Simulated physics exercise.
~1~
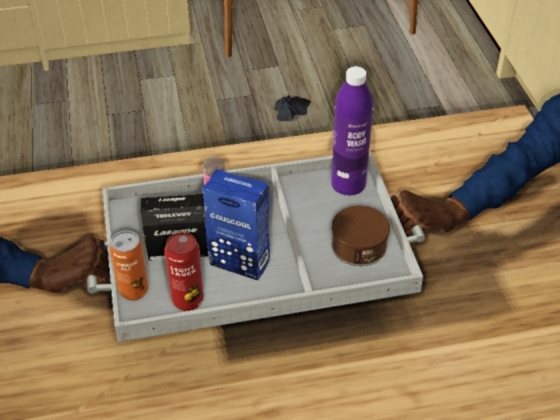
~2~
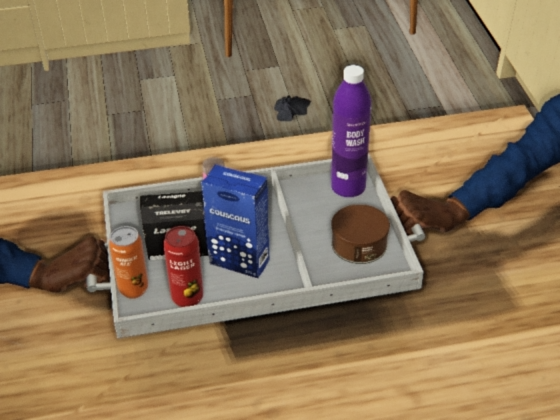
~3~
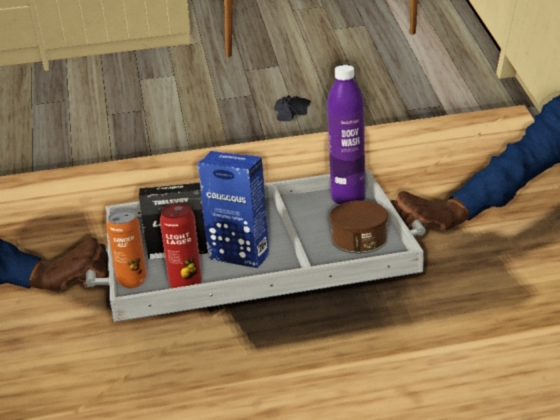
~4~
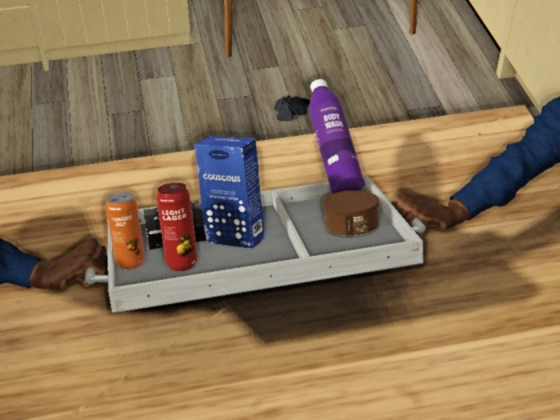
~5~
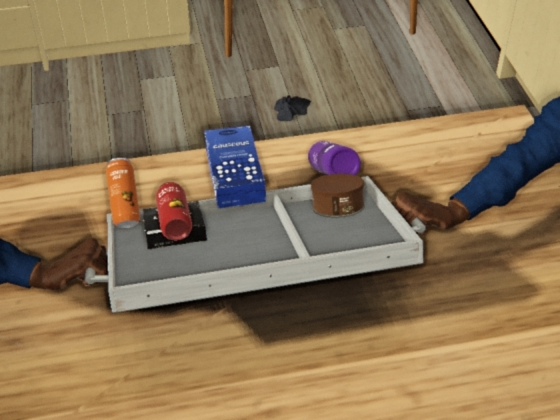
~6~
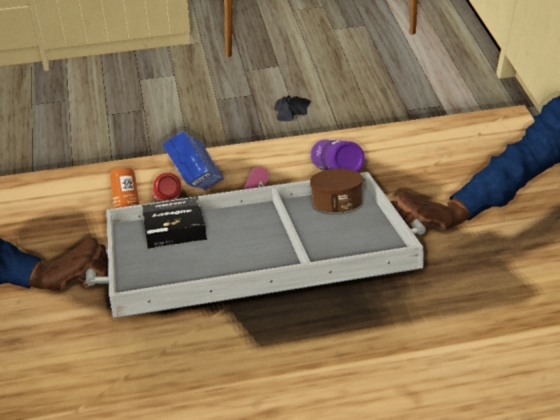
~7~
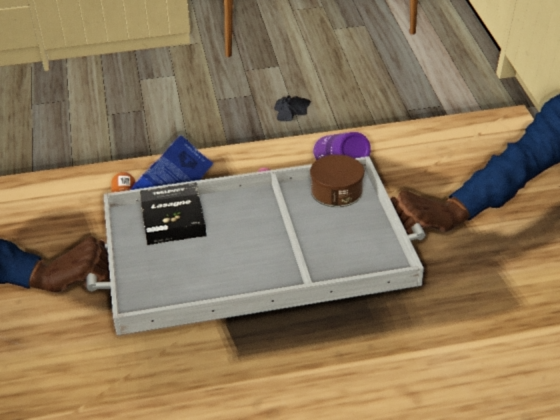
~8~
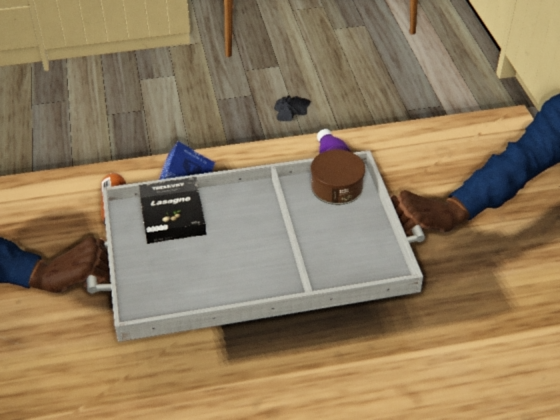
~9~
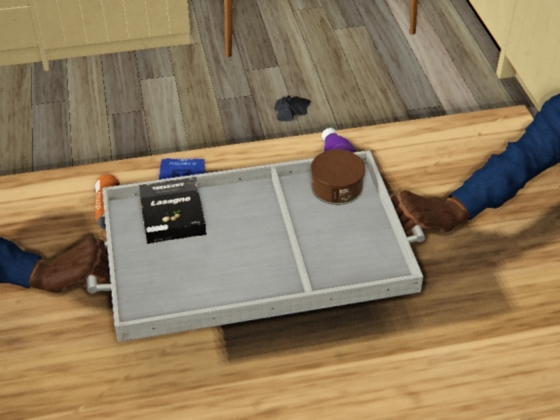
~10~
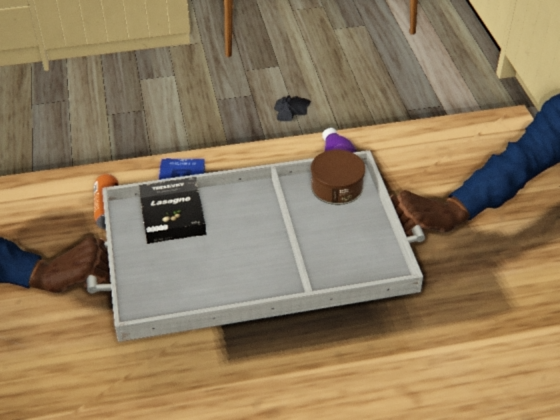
On a wooden counter, two hands tipped a gray tray away from the viewer, and the bottle, cans, blue box and a small pink item toppled off the far edge before it leveled, leaving a fallen black box and an upright brown tub.
